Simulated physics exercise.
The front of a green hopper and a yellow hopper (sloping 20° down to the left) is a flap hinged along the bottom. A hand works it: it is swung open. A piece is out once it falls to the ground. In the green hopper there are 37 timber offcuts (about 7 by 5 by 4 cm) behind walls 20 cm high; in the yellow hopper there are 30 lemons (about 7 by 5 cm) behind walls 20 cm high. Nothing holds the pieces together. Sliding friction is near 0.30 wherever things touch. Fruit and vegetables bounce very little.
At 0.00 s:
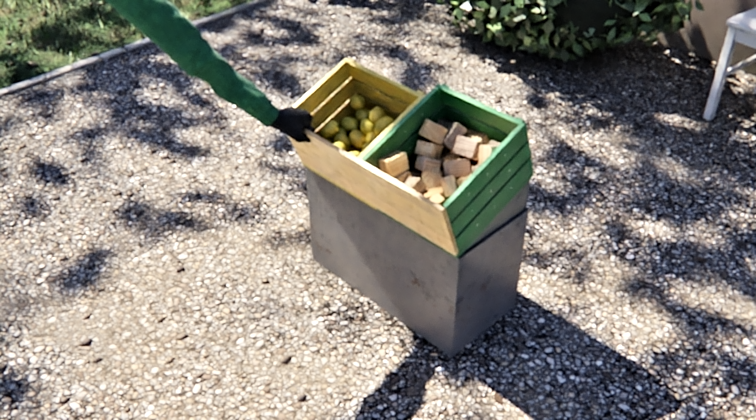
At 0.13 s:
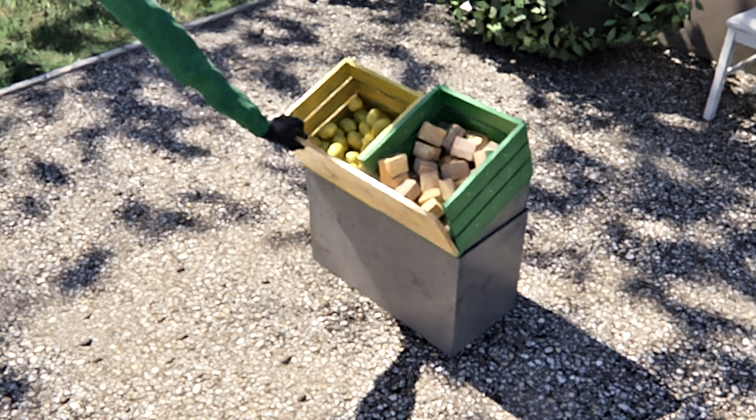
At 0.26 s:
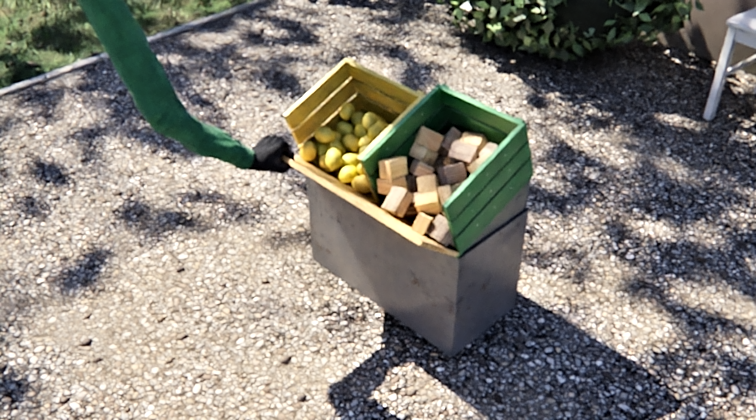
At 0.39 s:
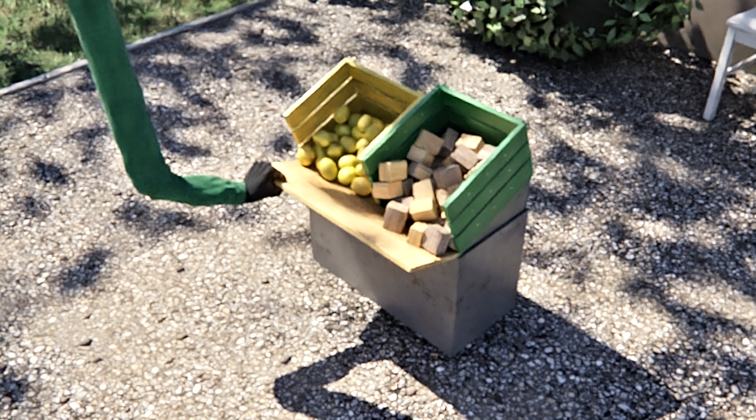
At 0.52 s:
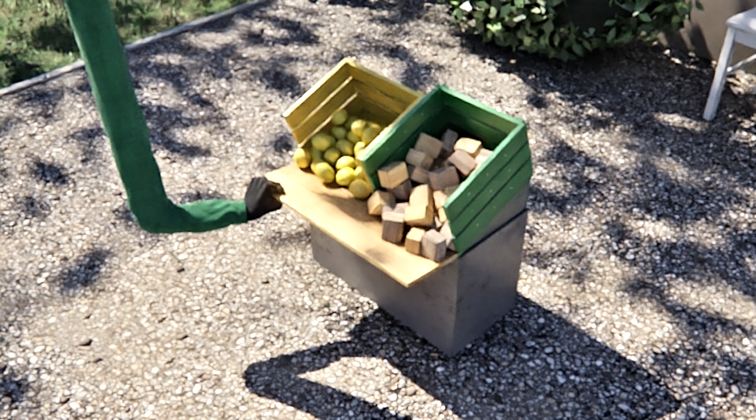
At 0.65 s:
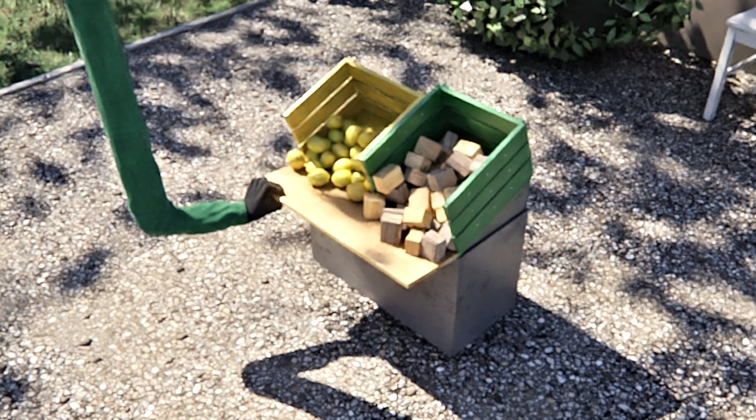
On sunlit gravel, a yellow hopper of lemons and a green hopper of wooden blocks sit tilted on a grey base, a green-sleeved arm gripping their shared front flap. The arm swings the flap down and outward, and lemons and blocks slide forward onto the lowered board.
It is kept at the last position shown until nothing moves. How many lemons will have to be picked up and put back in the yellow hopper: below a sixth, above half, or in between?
Out of the yellow hopper go fewer than one in six of the lemons.
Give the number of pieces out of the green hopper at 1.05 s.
About: Green hopper 0.
After 1.05 s, the green hopper has all 37 and the yellow hopper has all 30.
After 1.55 s, the green hopper has all 37 and the yellow hopper is down by 1 of 30.
After 2.26 s, the green hopper has all 37 and the yellow hopper is down by 1 of 30.
Outcome (at 3.16 s), the green hopper has all 37 and the yellow hopper is down by 1 of 30. Asked share, 1 of 30, 3 per cent.
